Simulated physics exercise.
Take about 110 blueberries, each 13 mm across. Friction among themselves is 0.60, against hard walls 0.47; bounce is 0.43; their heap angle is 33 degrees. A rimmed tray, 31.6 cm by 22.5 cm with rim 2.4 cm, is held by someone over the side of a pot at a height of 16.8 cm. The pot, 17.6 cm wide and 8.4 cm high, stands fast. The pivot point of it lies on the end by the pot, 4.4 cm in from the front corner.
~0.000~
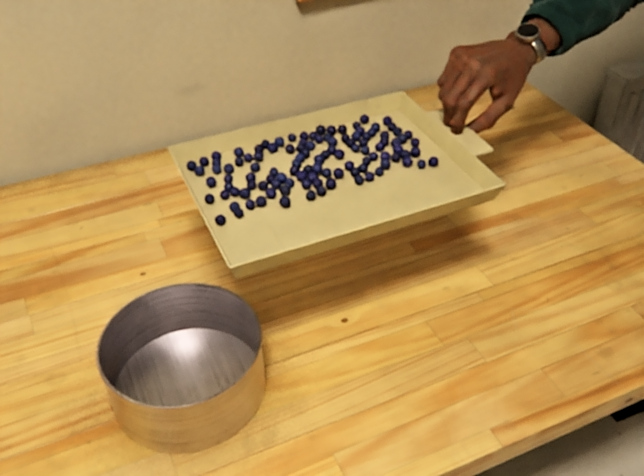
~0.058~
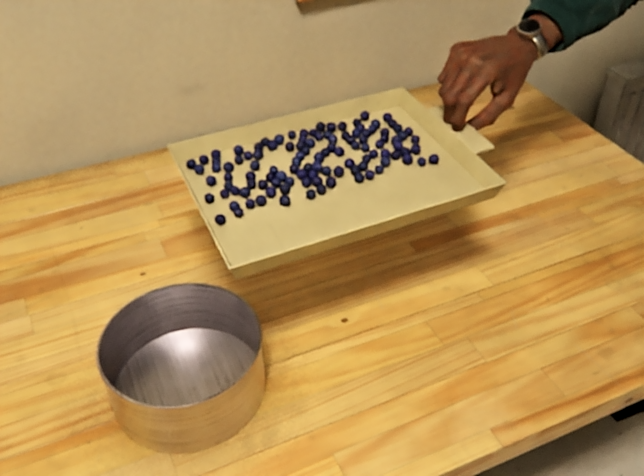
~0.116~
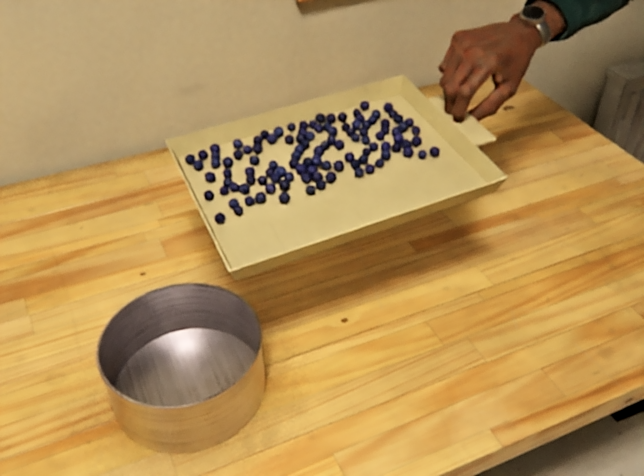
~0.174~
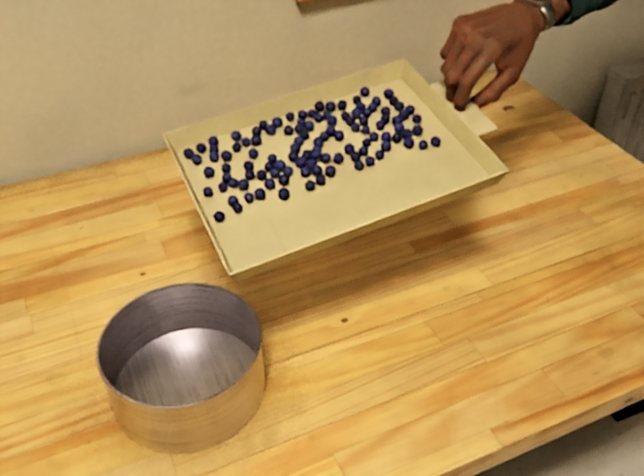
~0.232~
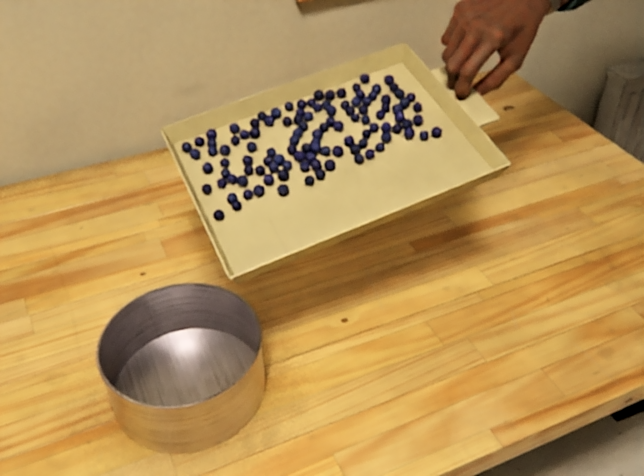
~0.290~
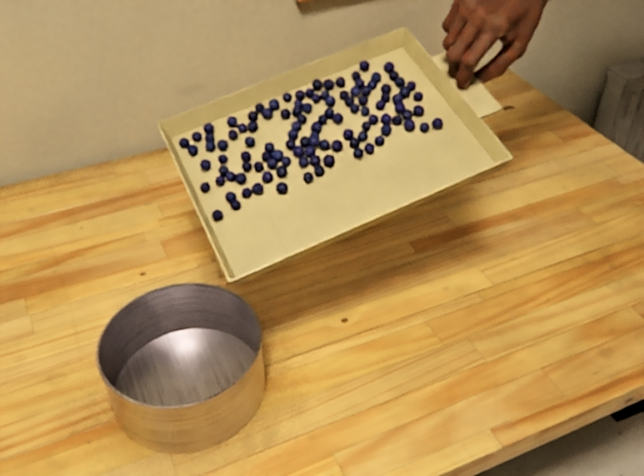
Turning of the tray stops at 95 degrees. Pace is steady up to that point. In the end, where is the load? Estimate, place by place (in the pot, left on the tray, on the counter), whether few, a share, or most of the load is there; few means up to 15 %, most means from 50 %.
My estimate: Pot: Most, tray: Few, counter: A share.
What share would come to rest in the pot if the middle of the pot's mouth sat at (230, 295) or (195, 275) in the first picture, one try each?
Roughly 40 and 0 percent.
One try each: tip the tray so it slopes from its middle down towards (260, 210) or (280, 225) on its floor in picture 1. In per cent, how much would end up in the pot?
I'd put it at about 65 per cent for the first tilt and about 100 per cent for the second.
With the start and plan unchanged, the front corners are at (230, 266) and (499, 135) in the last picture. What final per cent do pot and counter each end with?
Pot 80; counter 20.
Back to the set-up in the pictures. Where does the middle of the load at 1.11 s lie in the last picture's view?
(254, 260), roughly.
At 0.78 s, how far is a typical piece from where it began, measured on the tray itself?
I'd say close to 15 centimetres.
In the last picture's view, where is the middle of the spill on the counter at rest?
Around (296, 425).
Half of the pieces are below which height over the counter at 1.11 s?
Roughly 18 centimetres, more or less.
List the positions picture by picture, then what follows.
In the first frame, tray tilt 0 degrees, front corners at (235, 261) and (497, 182); middle of the pieces at (319, 160); pot at (180, 339).
In the second frame, tray tilt 1 degrees, front corners at (234, 261) and (497, 181); middle of the pieces at (319, 157).
In the third frame, tray tilt 4 degrees, front corners at (234, 264) and (498, 175), lowest corner left front; middle of the pieces at (319, 151).
In the fourth frame, tray tilt 9 degrees, front corners at (234, 267) and (500, 168), lowest corner left front; middle of the pieces at (318, 142).
In the fifth frame, tray tilt 13 degrees, front corners at (234, 270) and (501, 161), lowest corner left front; middle of the pieces at (318, 134).
In the sixth frame, tray tilt 17 degrees, front corners at (234, 273) and (503, 155), lowest corner left front; middle of the pieces at (316, 127); pot at (180, 339). The tray's pace is about 75 degrees a second.
After 0.78 s, tilt 54 degrees; the tray holds 100 %, the pot 0 %.
Then, at 1.11 s, tilt 79 degrees; the tray holds 75 %, the pot 10 %.
After 1.53 s, tilt 95 degrees; the tray holds 10 %, the pot 45 %.
By 2.3 s all is still; pot 65 %, tray 0 %, counter 35 %.
